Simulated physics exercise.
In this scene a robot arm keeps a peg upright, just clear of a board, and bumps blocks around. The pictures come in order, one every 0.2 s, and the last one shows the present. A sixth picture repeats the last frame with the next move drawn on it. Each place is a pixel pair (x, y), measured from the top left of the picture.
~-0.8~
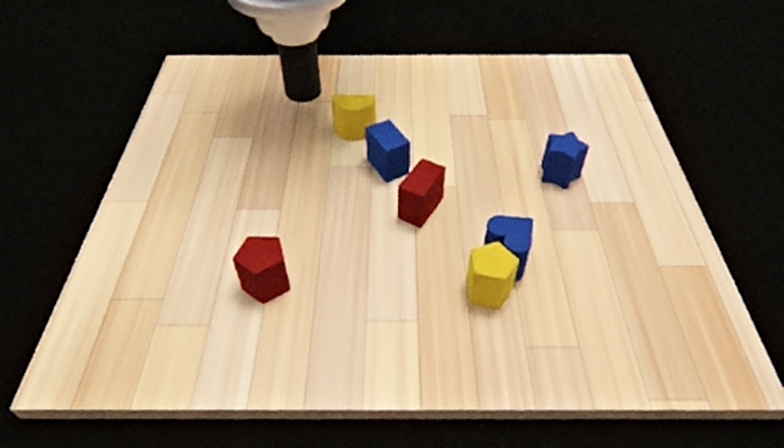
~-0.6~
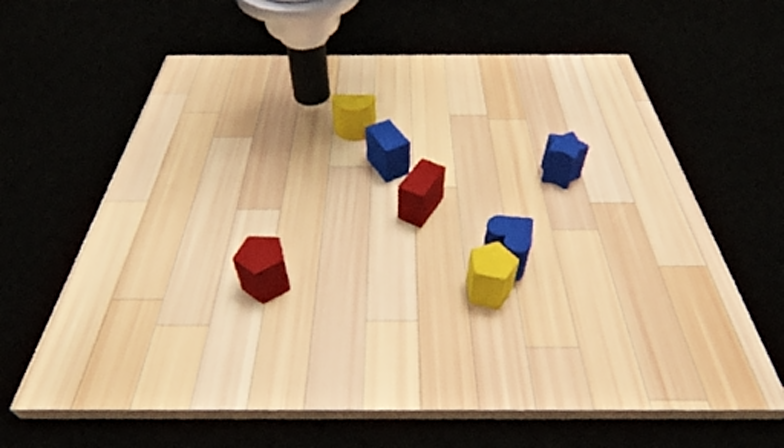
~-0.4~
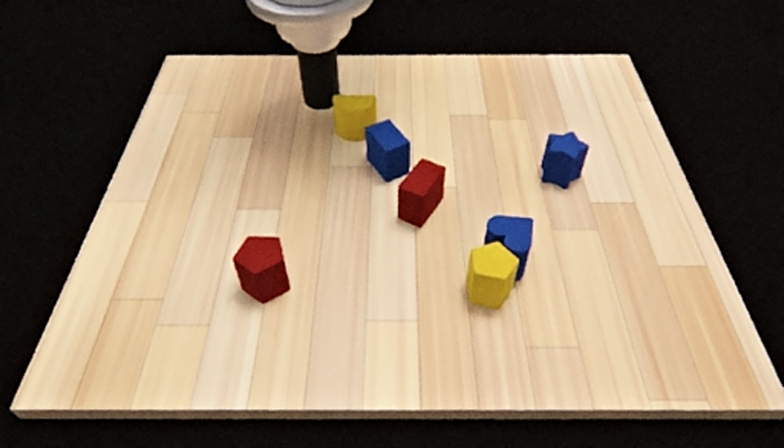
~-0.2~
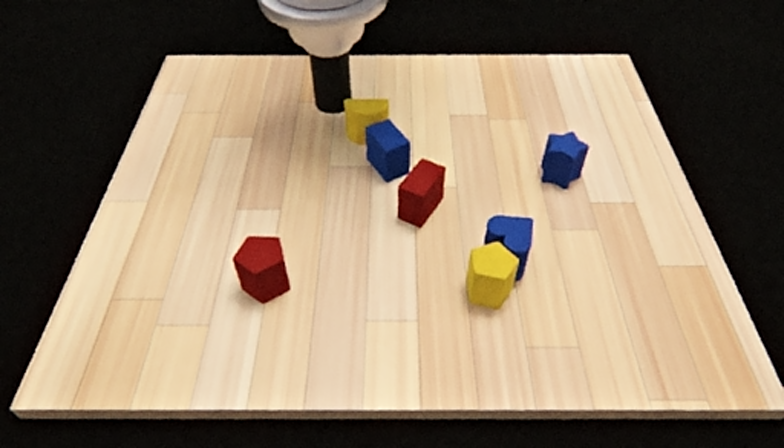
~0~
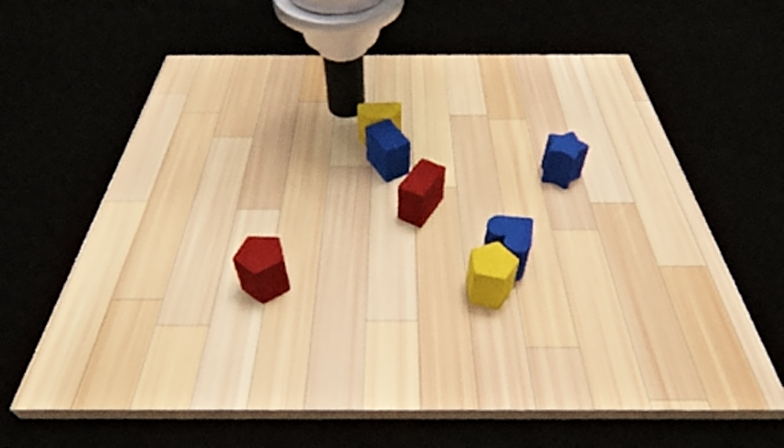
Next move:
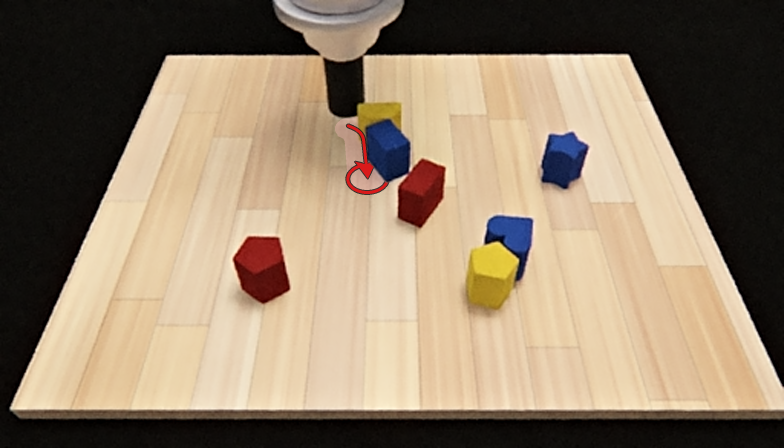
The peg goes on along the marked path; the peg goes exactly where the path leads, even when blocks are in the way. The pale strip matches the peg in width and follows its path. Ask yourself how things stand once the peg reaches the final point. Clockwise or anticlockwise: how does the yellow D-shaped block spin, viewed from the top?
Verdict: Counterclockwise.
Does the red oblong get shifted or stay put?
That block is going to be left alone.
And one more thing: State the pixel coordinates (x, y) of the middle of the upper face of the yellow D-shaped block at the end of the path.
Put as a pixel place, it's (397, 118).
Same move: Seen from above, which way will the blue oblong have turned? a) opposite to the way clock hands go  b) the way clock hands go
Correct choice: B.
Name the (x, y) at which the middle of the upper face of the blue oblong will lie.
Final place: (408, 147).
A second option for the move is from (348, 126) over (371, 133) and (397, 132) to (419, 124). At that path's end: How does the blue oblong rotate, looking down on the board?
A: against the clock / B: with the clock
I choose B.
The drawn path runs from (348, 126) over (363, 139) and (366, 158) to (368, 178).
On the path given first. Halfway along, peg (364, 130); yellow D-shaped block (395, 118), turned 75° anticlockwise; blue oblong (405, 146), turned 40° clockwise.
At the end, peg (367, 159); yellow D-shaped block (397, 118), turned 85° anticlockwise; blue oblong (408, 147), turned 45° clockwise; red oblong not moved.
